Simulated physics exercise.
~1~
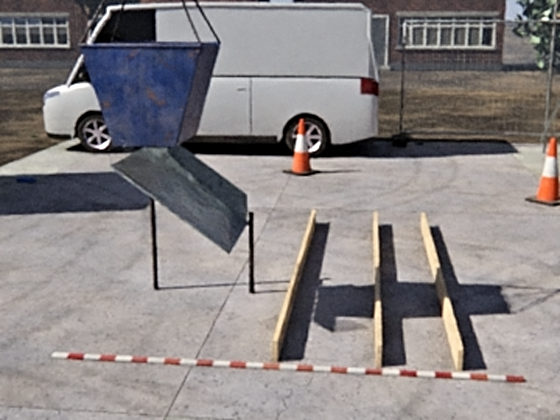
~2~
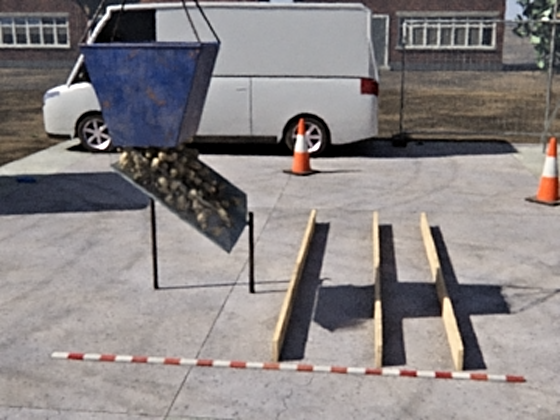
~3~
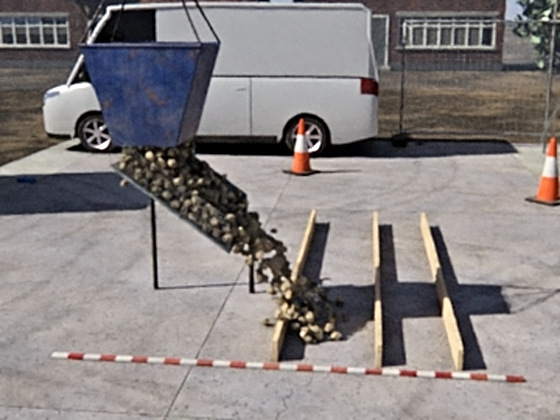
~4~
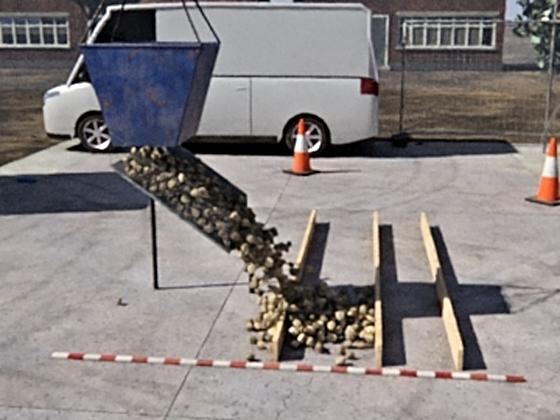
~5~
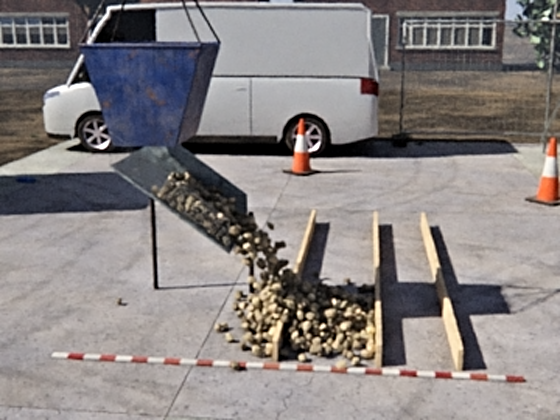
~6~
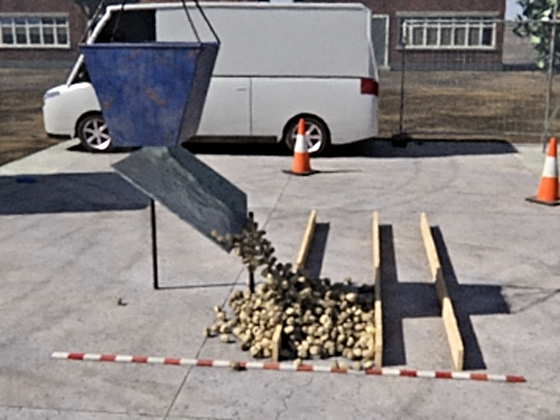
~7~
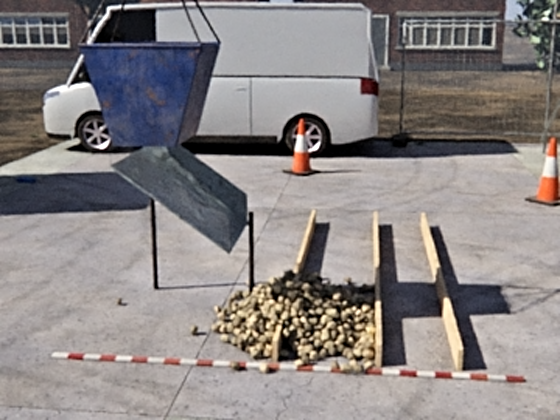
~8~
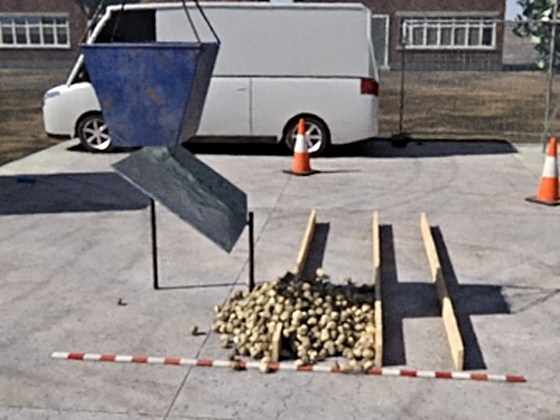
Blue skip releasing stones down a sloping steel plate, the load piling beside and inside the left bay, right bay staying empty.
